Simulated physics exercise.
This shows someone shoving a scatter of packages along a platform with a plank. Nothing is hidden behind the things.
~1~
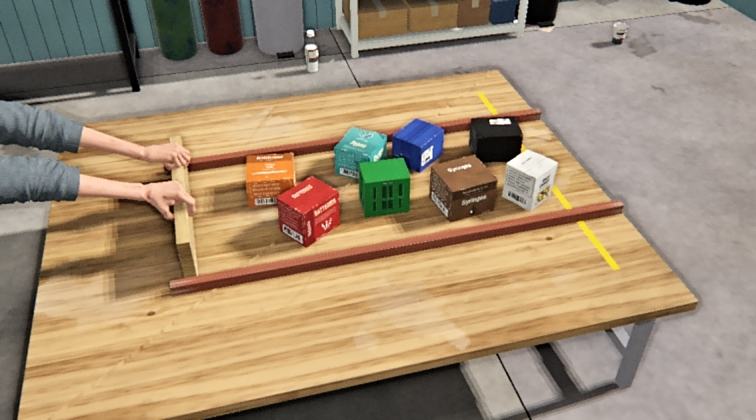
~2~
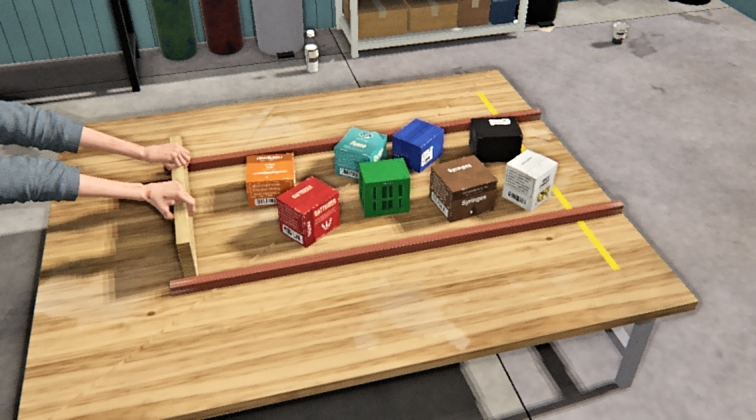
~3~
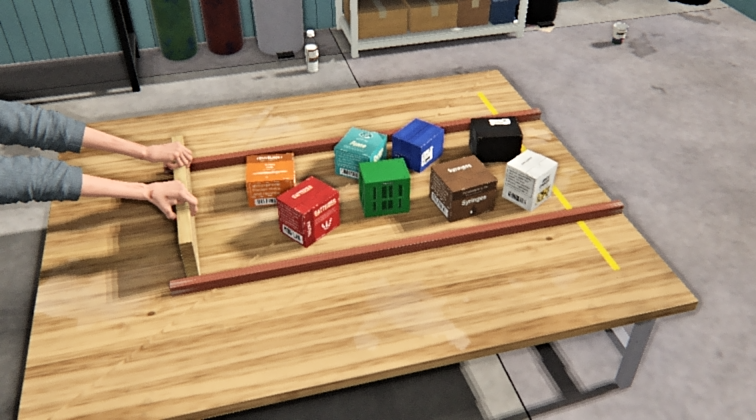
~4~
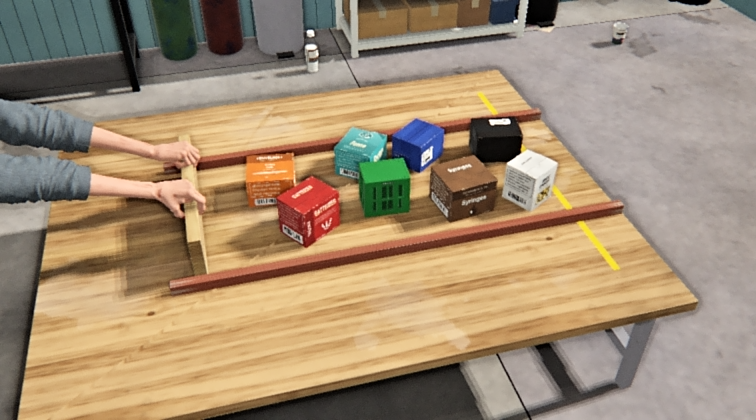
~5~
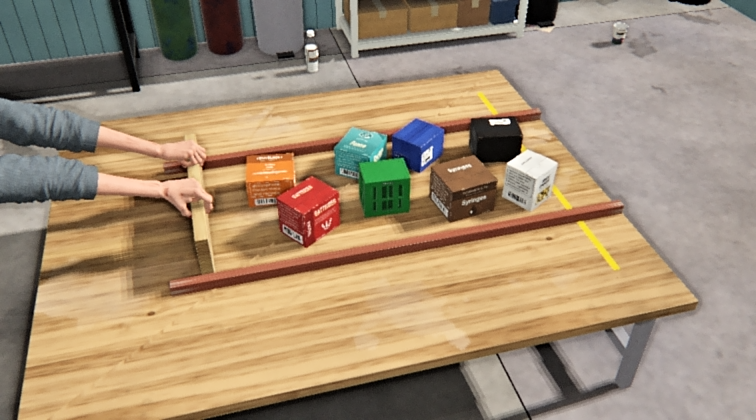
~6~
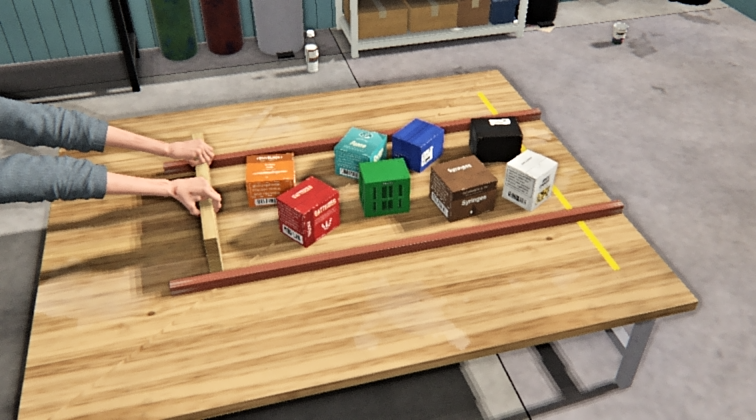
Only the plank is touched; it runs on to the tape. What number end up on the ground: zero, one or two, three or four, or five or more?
Here the number that fall off is five or more.
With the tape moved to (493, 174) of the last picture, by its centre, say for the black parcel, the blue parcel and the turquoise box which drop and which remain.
The black parcel goes over, the blue parcel is lost, the turquoise box holds on.
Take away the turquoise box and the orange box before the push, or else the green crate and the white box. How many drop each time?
3 in the first case, 4 in the second.
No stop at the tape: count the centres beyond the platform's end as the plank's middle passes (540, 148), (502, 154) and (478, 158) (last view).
It would be 6, 3 and 2.
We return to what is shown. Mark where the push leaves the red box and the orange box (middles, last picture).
Near (584, 177) and (543, 134).
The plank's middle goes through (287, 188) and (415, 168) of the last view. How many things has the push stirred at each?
First 2, then 8.
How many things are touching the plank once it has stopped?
In contact: 2.
A little later, none off yet; white box at rest near (529, 180); black parcel at rest near (495, 139); brown box shifted a little near (472, 186).
When it is over, the number that fall off is five or more; down, turquoise box, green crate, blue parcel, brown box, black parcel and white box.
